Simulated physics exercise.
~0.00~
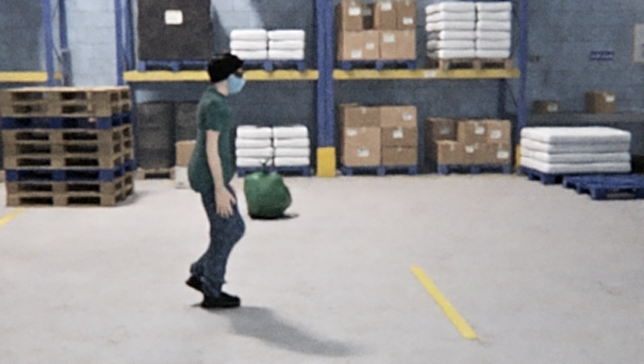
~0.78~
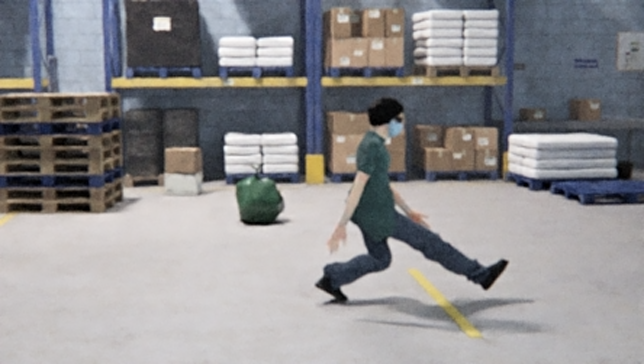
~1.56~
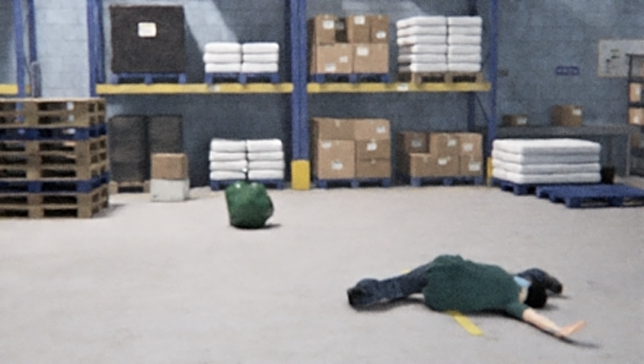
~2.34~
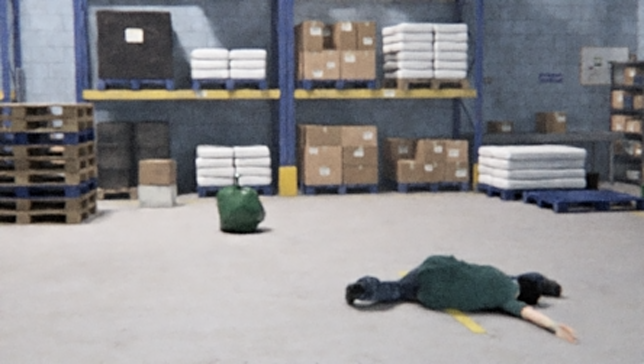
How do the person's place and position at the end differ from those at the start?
At the start the person is upright and walking left of the middle, short of the yellow strip. At the end they are lying on the floor farther right and nearer the viewer, stretched across the strip.
A person in a green shirt, dark jeans and a blue face mask walks right, empty-handed, across a pale warehouse floor, seen from the side as the view drifts slightly. Wooden pallets are stacked at the left, a rounded green object sits on the floor, and blue and yellow racks behind hold brown boxes and white stacks. Nearing a yellow strip, the person stretches one leg far forward, then drops to the floor. They end sprawled over the strip, head and chest beyond it, one arm reaching out to the right.
